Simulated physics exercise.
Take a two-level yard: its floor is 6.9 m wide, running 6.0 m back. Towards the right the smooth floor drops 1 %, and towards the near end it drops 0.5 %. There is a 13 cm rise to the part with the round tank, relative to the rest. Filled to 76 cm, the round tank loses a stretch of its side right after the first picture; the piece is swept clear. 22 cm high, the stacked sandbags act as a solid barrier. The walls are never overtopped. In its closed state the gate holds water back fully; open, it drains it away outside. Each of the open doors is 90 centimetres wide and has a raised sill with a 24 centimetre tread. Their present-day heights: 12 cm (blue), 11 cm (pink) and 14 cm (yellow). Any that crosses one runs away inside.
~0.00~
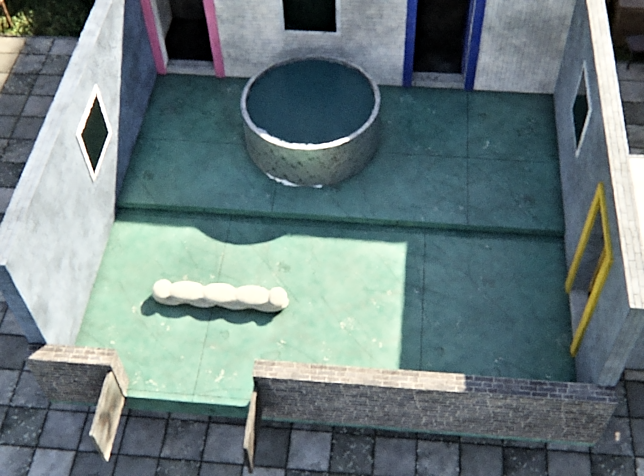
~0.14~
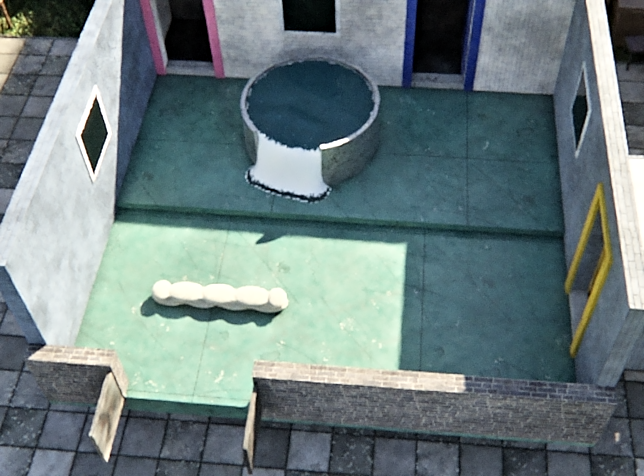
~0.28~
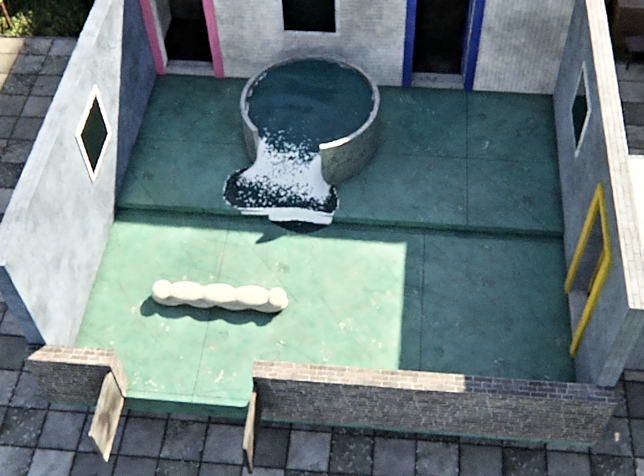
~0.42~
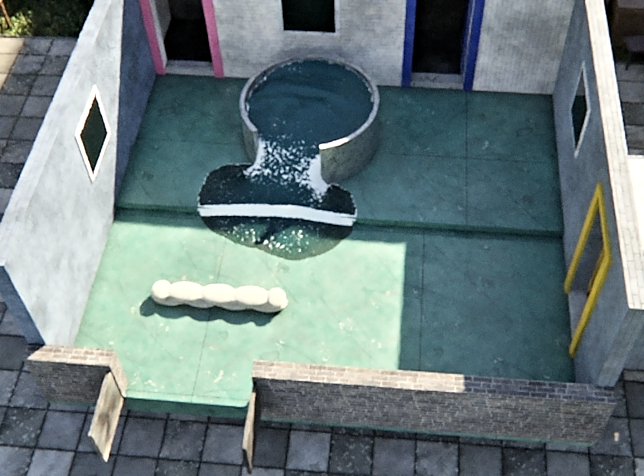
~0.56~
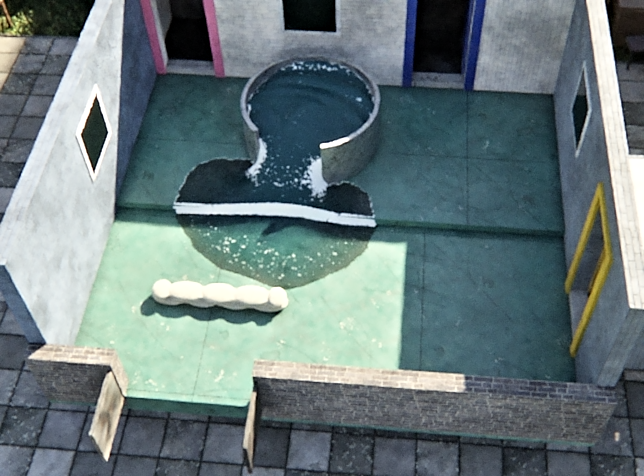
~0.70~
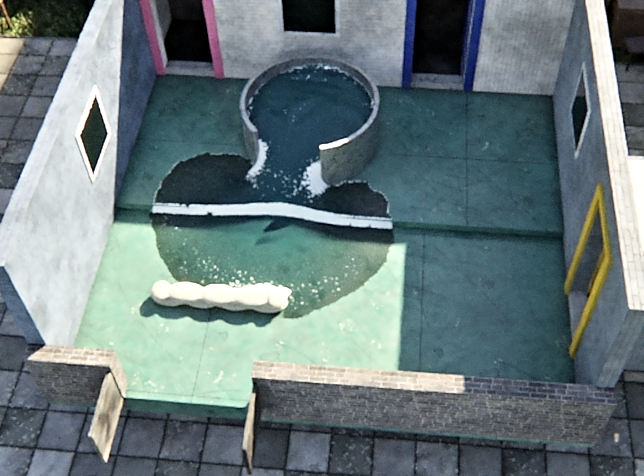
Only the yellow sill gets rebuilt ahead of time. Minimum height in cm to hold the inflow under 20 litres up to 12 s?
Roughly 13.5 cm.
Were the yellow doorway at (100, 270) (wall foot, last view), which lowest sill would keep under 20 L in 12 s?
About 26 cm.
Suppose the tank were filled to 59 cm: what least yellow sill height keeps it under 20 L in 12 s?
Step height: Approx. 11.0 cm.
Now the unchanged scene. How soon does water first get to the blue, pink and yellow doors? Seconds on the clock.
On the clock: Blue not within the 12 s, pink at 5.5 s, yellow at 3.2 s.
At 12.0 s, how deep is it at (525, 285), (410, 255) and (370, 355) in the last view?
Roughly 13, 9 and 10 cm, in turn.
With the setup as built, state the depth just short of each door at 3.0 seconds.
Blue door 0 cm, pink door 0 cm, yellow door 0 cm.
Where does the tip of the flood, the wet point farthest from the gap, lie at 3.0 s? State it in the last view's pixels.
At about (576, 418).
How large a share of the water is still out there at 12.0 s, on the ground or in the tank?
Something like 84 per cent of it remains.
After 1.4 s water covers 35 % of the floor, deepest (36 cm) near (216, 287); it has not reached the yellow door.
After 3.0 s water covers 45 % of the floor, deepest (28 cm) near (65, 375); it has not reached the yellow door.
After 12.0 s water covers 65 % of the floor, deepest (16 cm) near (561, 243); 12 cm at the yellow door, 16 litres in over its 14 cm sill.
At the yellow door as built, the water arrived by 3.2 s and peaked near 19 cm at 7.6 s.
With a sill of 11.5 cm, 49 litres would have come in within the 12 s; with 15.5 cm, 7 litres. So under 20 litres takes about 13.5 cm.
